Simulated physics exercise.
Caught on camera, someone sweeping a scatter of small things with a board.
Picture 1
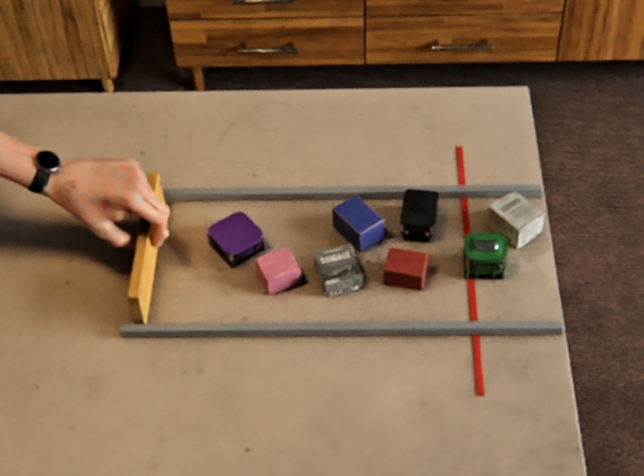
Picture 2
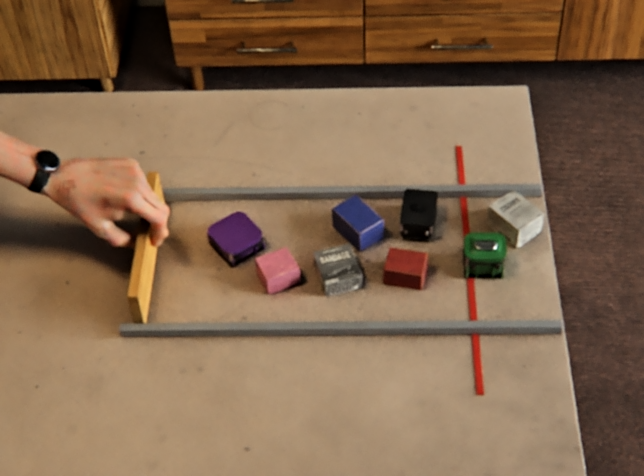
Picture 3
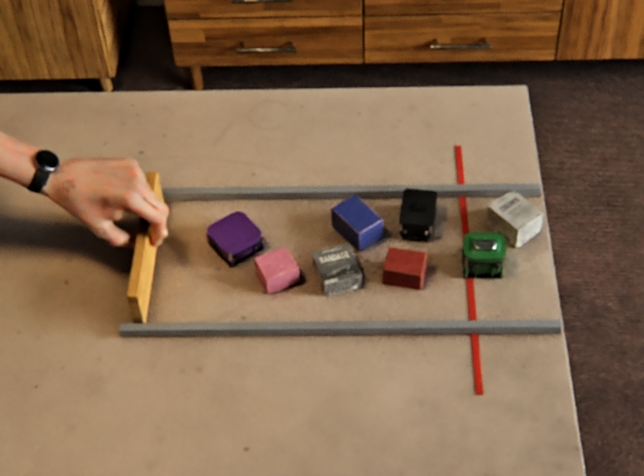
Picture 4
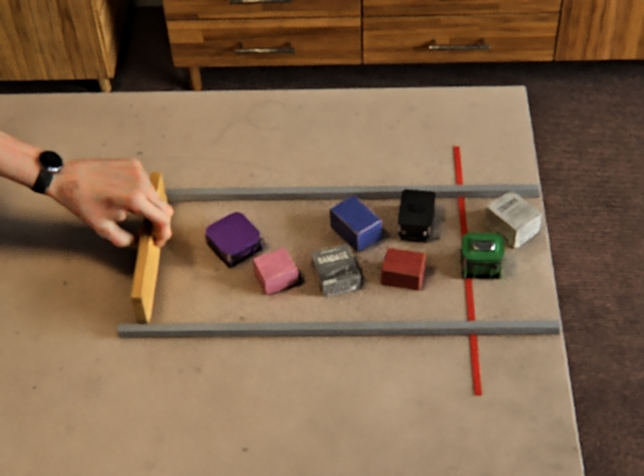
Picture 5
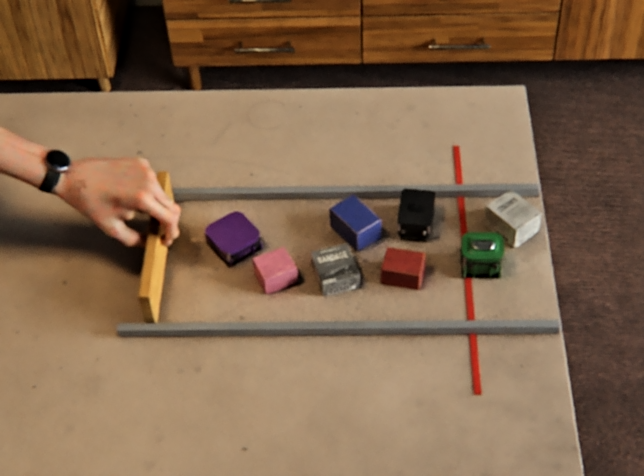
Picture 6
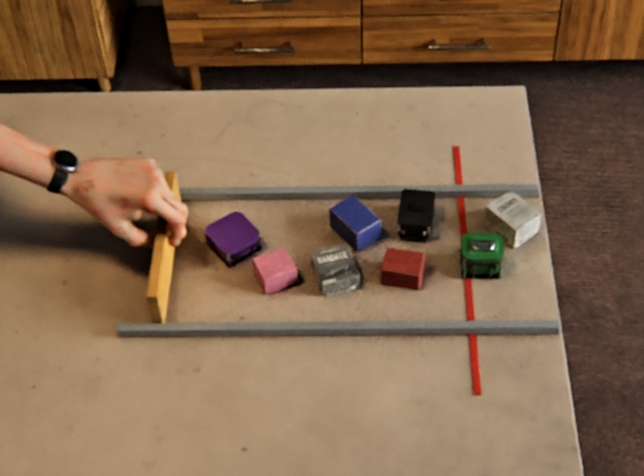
On a tabletop between two grey rails, a hand held a wooden board upright near a scatter of small coloured boxes and blocks, then slid it slightly right, while the objects stayed put.
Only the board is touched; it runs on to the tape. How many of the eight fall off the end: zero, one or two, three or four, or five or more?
The number that fall off is three or four.
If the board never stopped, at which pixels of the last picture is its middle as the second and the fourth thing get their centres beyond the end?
First at (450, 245), next at (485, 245).
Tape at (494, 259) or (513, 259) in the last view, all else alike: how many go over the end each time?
Try by try, 4 and 5.
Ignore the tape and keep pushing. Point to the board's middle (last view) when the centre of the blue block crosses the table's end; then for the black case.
For the blue block at (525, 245), for the black case at (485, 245).
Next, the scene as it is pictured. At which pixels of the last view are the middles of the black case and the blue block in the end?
The black case stops around (524, 208); the blue block around (484, 200).
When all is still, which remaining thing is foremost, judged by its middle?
The black case ends nearest.
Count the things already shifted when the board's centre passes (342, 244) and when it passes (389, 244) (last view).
The counts are 6 and 7.
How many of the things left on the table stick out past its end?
0 of them.
Early on, none off yet; white box at rest near (512, 219); green case at rest near (482, 256); black case at rest near (416, 216).
A while later, none off yet; white box at rest near (512, 219); green case at rest near (482, 256); black case travelled a little near (428, 215).
Further along, none off yet; white box moving near (517, 219); green case travelled well along near (547, 255); black case travelled about its own width near (472, 211).
Finally, the number that fall off is three or four; lost, red block, green case and white box.
